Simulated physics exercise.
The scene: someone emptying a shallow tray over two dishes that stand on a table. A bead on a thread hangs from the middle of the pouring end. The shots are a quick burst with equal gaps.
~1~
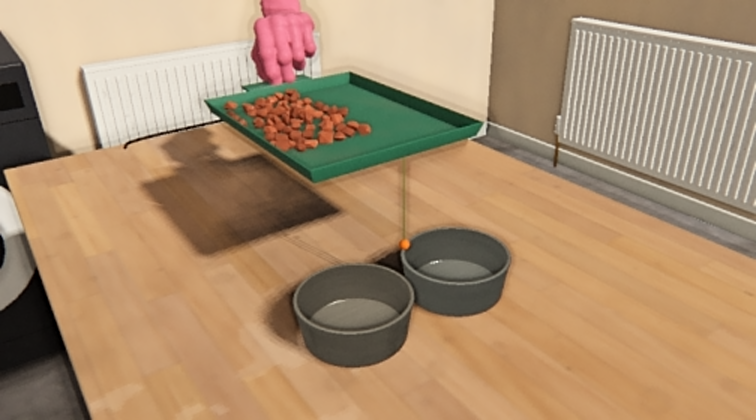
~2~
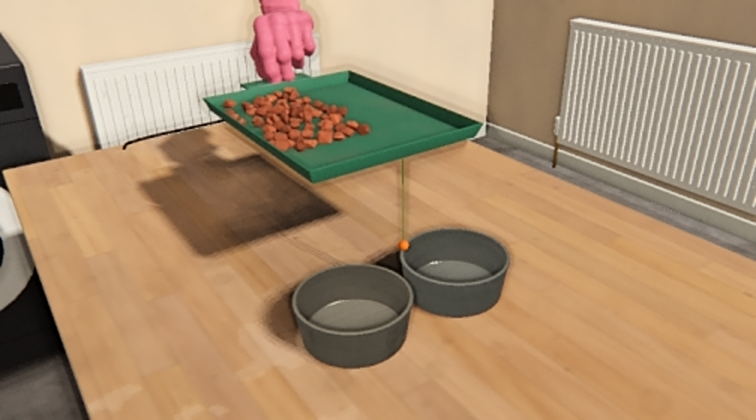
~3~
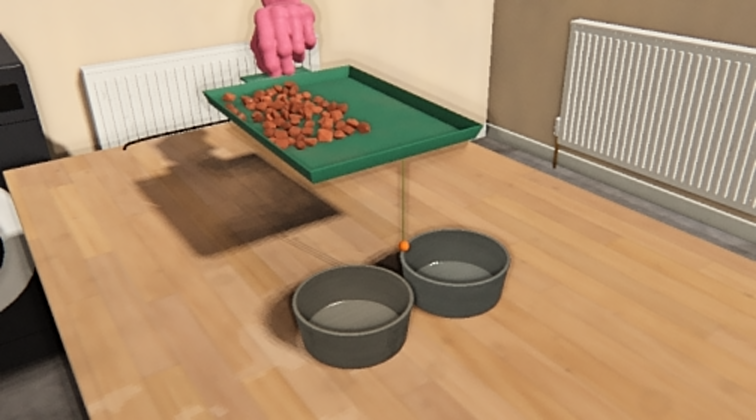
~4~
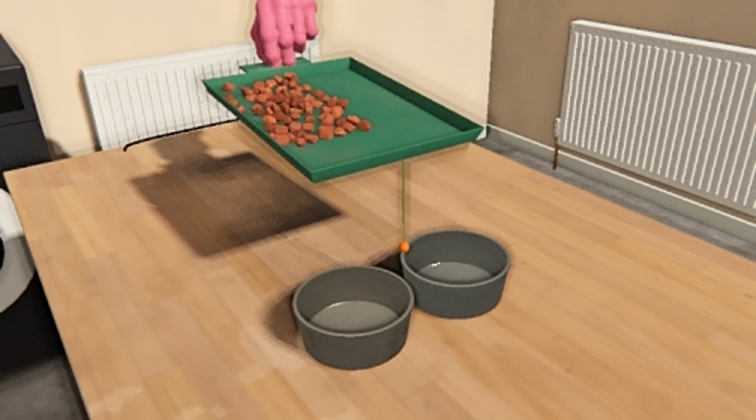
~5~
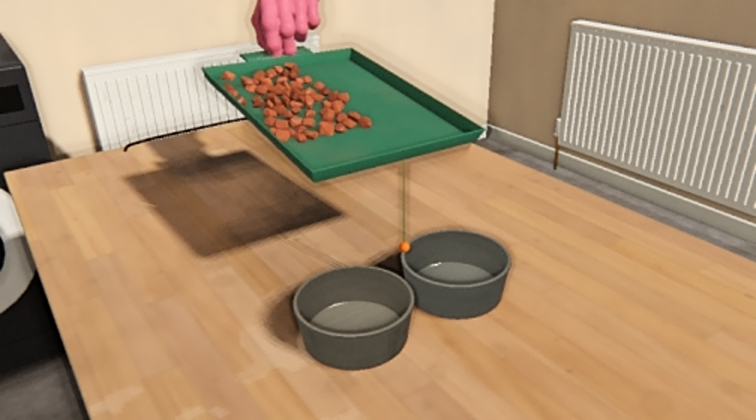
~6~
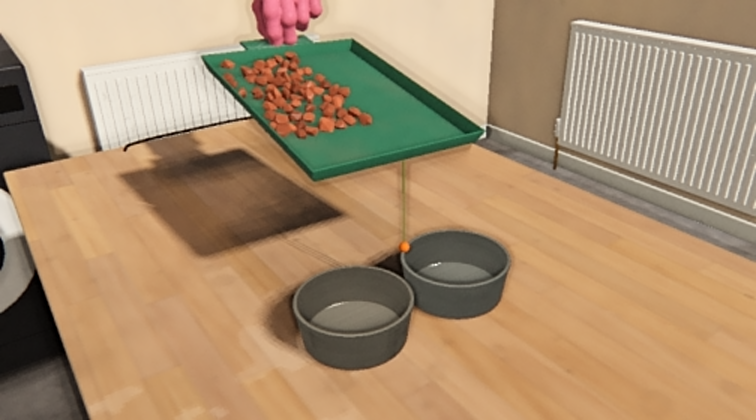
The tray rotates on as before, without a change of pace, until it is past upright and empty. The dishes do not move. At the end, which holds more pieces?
The right one ends fuller.
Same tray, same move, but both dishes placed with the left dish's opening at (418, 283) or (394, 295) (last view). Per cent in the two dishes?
About 90 and 80 per cent.
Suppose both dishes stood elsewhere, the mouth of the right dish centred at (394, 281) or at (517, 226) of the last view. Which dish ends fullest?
At the first place right, at the second the dish on the left.
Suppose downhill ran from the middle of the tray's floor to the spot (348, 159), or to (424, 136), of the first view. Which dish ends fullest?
First the dish on the left, then the dish on the right.
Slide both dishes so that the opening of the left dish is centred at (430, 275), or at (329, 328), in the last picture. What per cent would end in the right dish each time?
The first gives 20 %, the second 60 %.
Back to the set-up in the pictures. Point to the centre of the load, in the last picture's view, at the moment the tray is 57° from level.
Roughly at (414, 148).
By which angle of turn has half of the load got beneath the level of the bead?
At about 95°.
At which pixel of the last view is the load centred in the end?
Roughly at (456, 292).
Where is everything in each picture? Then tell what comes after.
The first picture shows corners of the pouring end at (313, 167) and (477, 122), level; middle of the load at (294, 113), bits of crushed brick; left dish at (388, 341); right dish at (491, 292); bead on its thread at (404, 245).
The second picture shows corners of the pouring end at (313, 168) and (476, 123), level; middle of the load at (293, 112).
The third picture shows corners of the pouring end at (313, 168) and (477, 124), tipped barely, lowest at the right corner; middle of the load at (293, 108).
The fourth picture shows corners of the pouring end at (314, 168) and (477, 126), tipped a little, lowest at the right corner; middle of the load at (294, 102).
The fifth picture shows corners of the pouring end at (315, 168) and (478, 128), tipped a little, lowest at the right corner; middle of the load at (294, 95).
The sixth picture shows corners of the pouring end at (315, 167) and (478, 129), tipped a little, lowest at the right corner; middle of the load at (295, 88); left dish at (387, 343); right dish at (491, 295).
Soon after the last picture, tray tipped steeply; most on the tray; a stray few in the left dish; a small part in the right dish; about a quarter in the air.
A little later, tray tipped right over; about a quarter on the tray; a small part in the left dish; about a third in the right dish; a small part outside both; about a quarter in the air.
Later still, tray tipped past a quarter turn; about a quarter in the left dish; about two thirds in the right dish; about a quarter outside both.
At rest, tray tipped past a quarter turn; about a quarter in the left dish; about two thirds in the right dish; about a quarter outside both.
